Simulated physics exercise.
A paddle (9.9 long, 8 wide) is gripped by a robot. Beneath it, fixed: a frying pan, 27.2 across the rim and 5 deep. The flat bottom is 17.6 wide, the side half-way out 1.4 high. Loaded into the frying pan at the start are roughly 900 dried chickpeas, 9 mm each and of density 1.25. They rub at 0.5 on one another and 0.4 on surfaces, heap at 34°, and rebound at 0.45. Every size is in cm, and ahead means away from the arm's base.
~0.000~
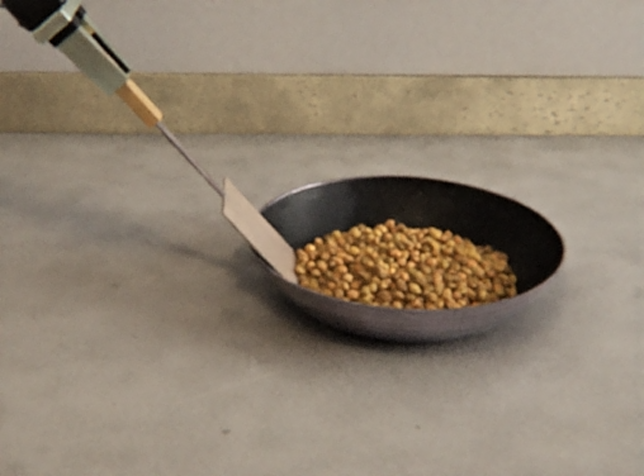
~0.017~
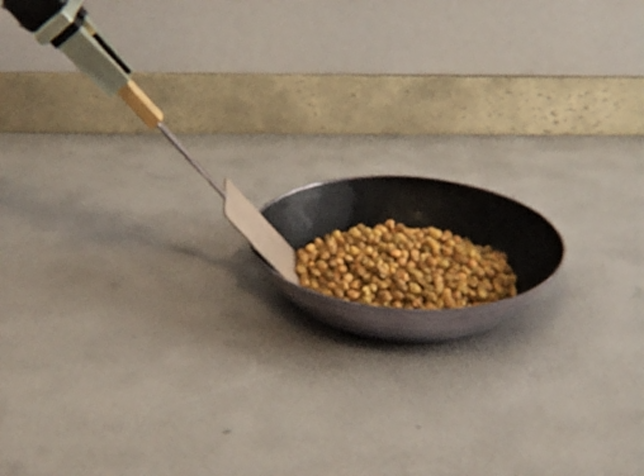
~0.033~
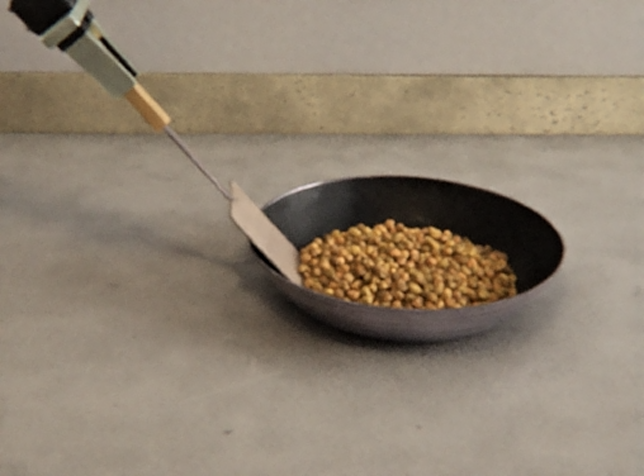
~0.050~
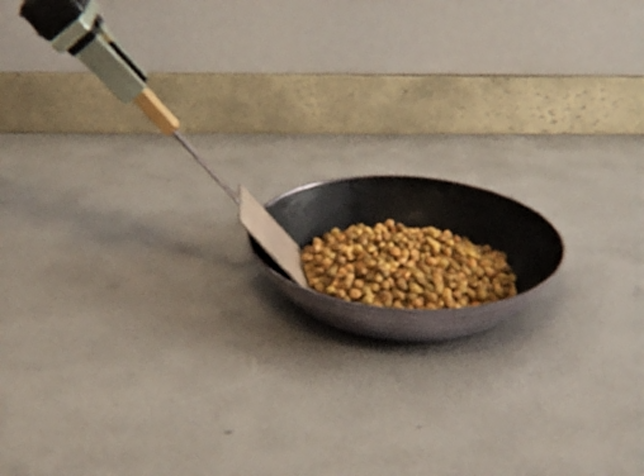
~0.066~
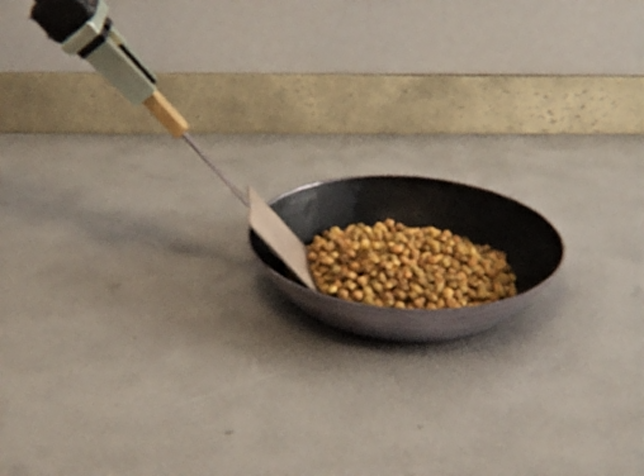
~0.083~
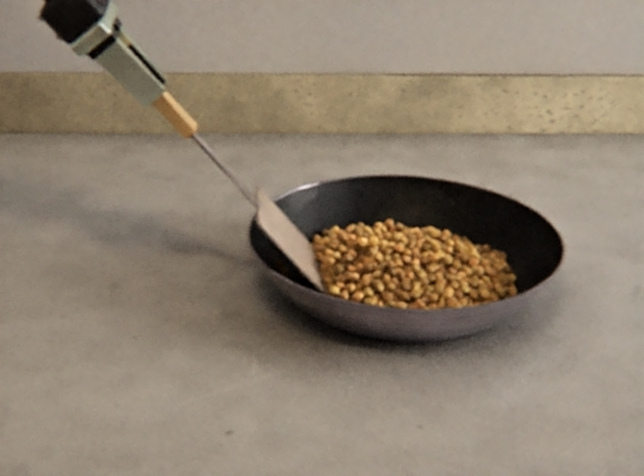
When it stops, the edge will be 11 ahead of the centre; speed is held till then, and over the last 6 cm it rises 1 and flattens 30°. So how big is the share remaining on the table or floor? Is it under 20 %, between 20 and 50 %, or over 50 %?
It is under 20 %.
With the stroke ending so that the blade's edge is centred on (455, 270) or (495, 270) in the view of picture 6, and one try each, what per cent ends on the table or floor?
Respectively some 0 and 0 percent end on the table or floor.
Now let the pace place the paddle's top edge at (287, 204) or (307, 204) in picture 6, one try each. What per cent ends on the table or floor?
I'd estimate close to 30 and 30 in a hundred.
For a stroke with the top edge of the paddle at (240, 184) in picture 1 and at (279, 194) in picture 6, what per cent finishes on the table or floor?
Some 20 percent ends up on the table or floor.
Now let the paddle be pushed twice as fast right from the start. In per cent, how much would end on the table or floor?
Approx. 25 per cent.
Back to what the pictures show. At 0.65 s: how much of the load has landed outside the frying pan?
It comes to some 10 in a hundred.
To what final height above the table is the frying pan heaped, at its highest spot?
About 6.5 centimetres.
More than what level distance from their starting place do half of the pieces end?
4 cm.
After 0.23 s, sloping 50°, highest piece 4 above the table; 900 in the frying pan.
After 0.37 s, sloping 41°, highest piece 6 above the table; 900 in the frying pan.
After 0.65 s, sloping 20°, highest piece 6 above the table; 788 in the frying pan, 103 on the table or floor, 9 on the blade or in flight.
After 1.70 s, sloping 20°, highest piece 6 above the table; 784 in the frying pan, 116 on the table or floor.
In the end, 784 in the frying pan, 116 on the table or floor. That is 13 % on the table or floor.
